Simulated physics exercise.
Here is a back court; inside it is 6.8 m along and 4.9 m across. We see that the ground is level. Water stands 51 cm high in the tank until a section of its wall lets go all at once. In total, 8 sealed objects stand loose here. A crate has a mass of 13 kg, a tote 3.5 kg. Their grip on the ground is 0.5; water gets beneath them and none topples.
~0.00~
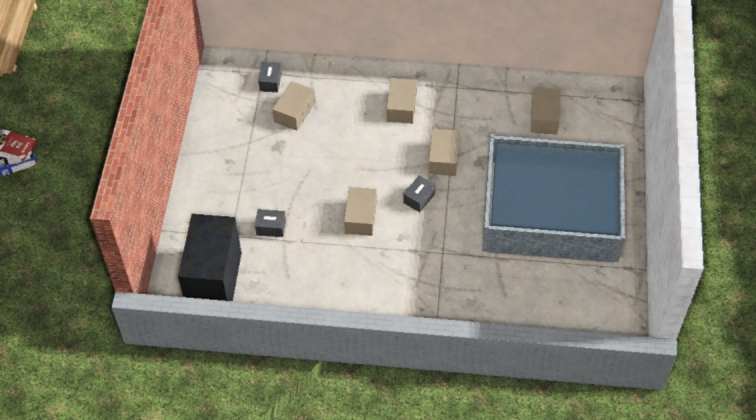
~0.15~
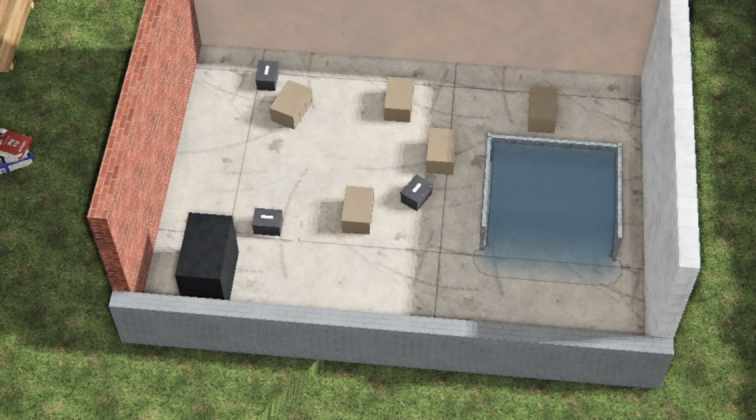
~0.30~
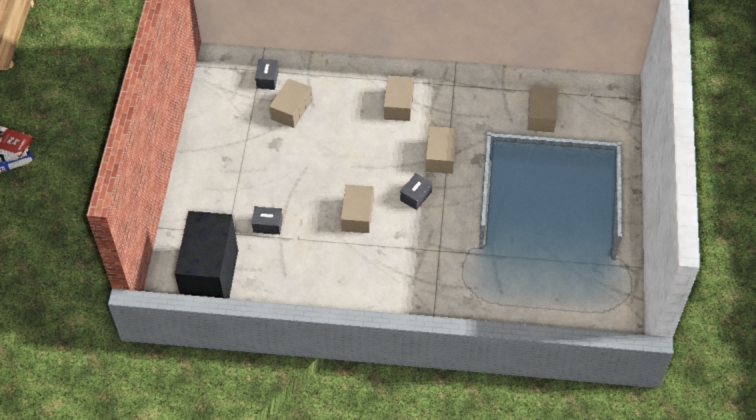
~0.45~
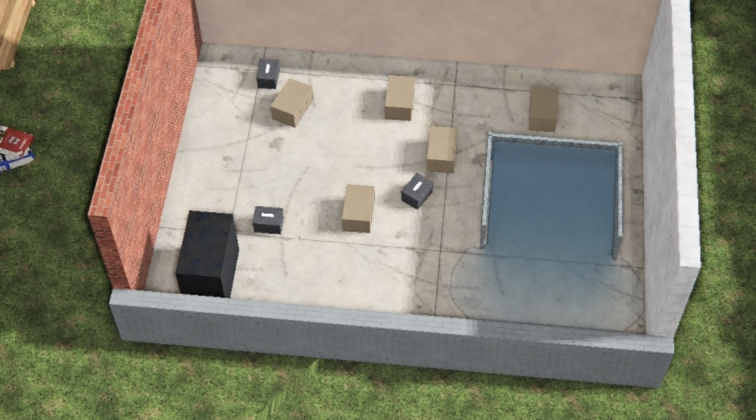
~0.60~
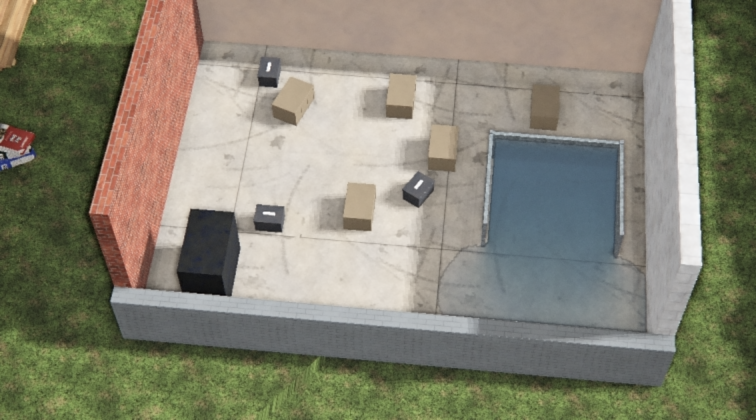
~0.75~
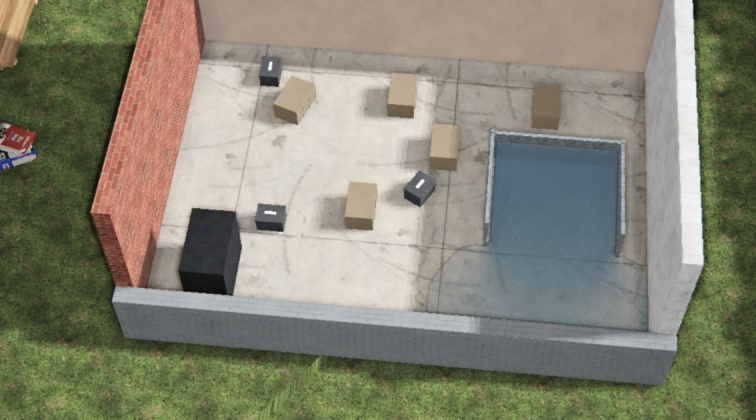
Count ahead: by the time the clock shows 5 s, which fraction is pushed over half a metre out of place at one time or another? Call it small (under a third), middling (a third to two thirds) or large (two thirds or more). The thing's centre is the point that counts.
Small, under a third.
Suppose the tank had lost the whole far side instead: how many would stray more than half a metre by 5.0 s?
Then it comes to 4.
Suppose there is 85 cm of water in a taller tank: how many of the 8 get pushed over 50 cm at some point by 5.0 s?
Under that setup the answer is 2.
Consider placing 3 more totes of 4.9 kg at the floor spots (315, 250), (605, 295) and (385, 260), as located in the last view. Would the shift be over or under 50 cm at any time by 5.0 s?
In the order asked: Farther than that, farther than that, farther than that.
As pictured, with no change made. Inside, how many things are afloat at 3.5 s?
It comes to 0 of them.
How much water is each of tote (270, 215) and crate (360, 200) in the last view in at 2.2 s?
Some 0 cm at the first, some 0 cm at the second.
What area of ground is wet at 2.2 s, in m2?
About 10.5 m2 is covered.
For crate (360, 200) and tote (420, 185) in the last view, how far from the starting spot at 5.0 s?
First: 80 cm. Second: 10 cm.
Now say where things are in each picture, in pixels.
The first picture shows a crate at (546, 105), on the bottom; a tote at (420, 189) rests on the ground; water covers 2.6 m2; 0 of 8 have shifted.
The second picture shows a crate at (544, 104), on the bottom; a tote at (417, 188), on the bottom; 3.5 m2 under water; 0 of 8 have shifted.
The third picture shows a crate at (543, 103), on the bottom; a tote at (416, 187) rests on the ground; 4.5 m2 under water; 0 of 8 have shifted.
The fourth picture shows a crate at (544, 103) rests on the ground; a tote at (417, 187), on the bottom; 5.7 m2 under water; 0 of 8 have shifted.
The fifth picture shows a crate at (546, 101), on the bottom; a tote at (419, 185), on the bottom; water covers 6.6 m2; 0 of 8 have shifted.
The sixth picture shows a crate at (547, 100), on the bottom; a tote at (420, 184) rests on the ground; water covers 6.9 m2; 0 of 8 have shifted.
After 1.1 s 0 of 8 are over 50 cm from their spots; 0 afloat.
After 2.2 s 0 of 8 are over 50 cm from their spots; 0 afloat.
After 3.5 s 1 of 8 are over 50 cm from their spots; 0 afloat.
After 5.0 s 2 of 8 are over 50 cm from their spots, and 2 have been at some point; 1 afloat.
